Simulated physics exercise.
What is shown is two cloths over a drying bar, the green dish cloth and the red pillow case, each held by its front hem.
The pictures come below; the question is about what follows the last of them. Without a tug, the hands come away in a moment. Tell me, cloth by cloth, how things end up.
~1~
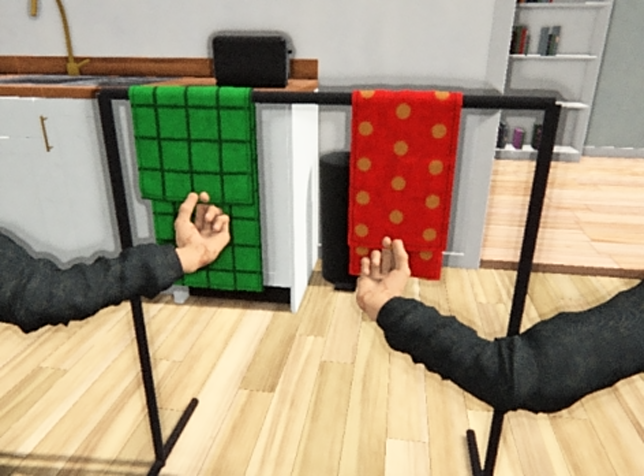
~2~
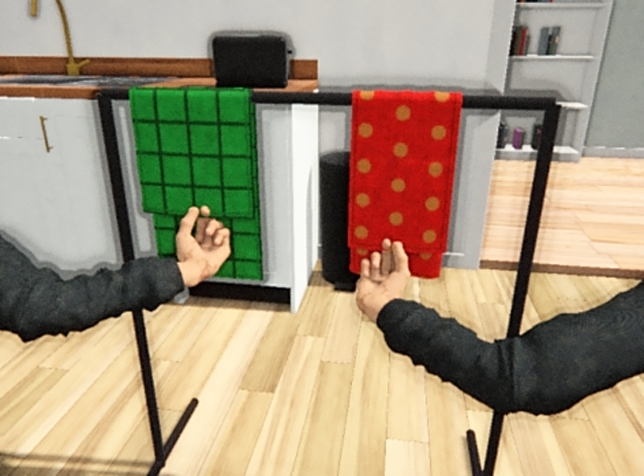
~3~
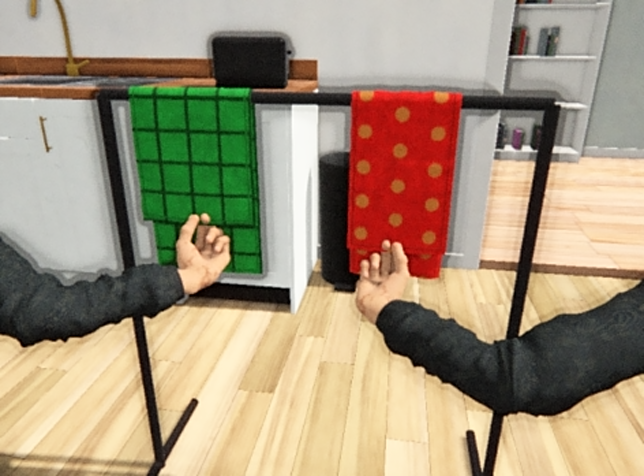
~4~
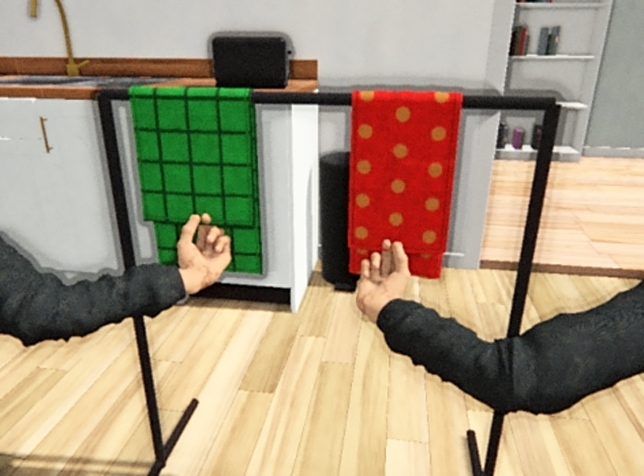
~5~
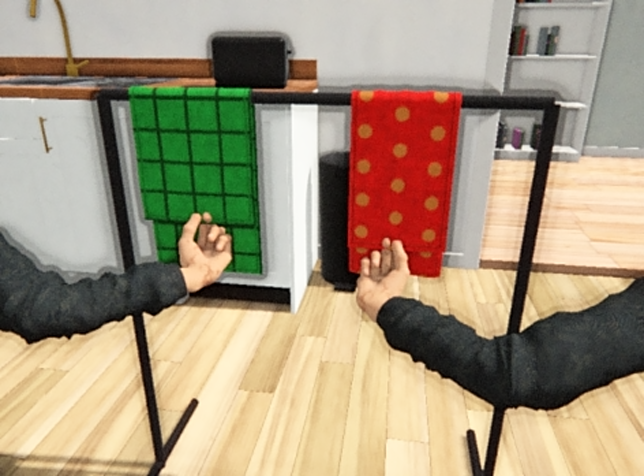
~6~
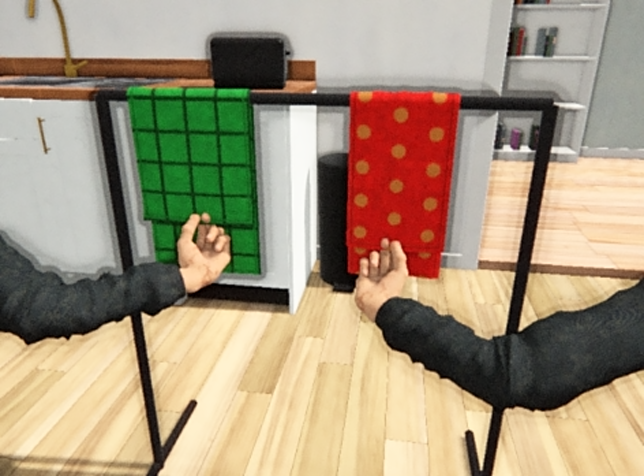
Green dish cloth: Up; red pillow case: Up.
Then, 0.88 s after the last picture, dish cloth still hanging; pillow case still hanging.
At rest, dish cloth still hanging; pillow case still hanging. The green dish cloth keeps its place and the red pillow case stays on.
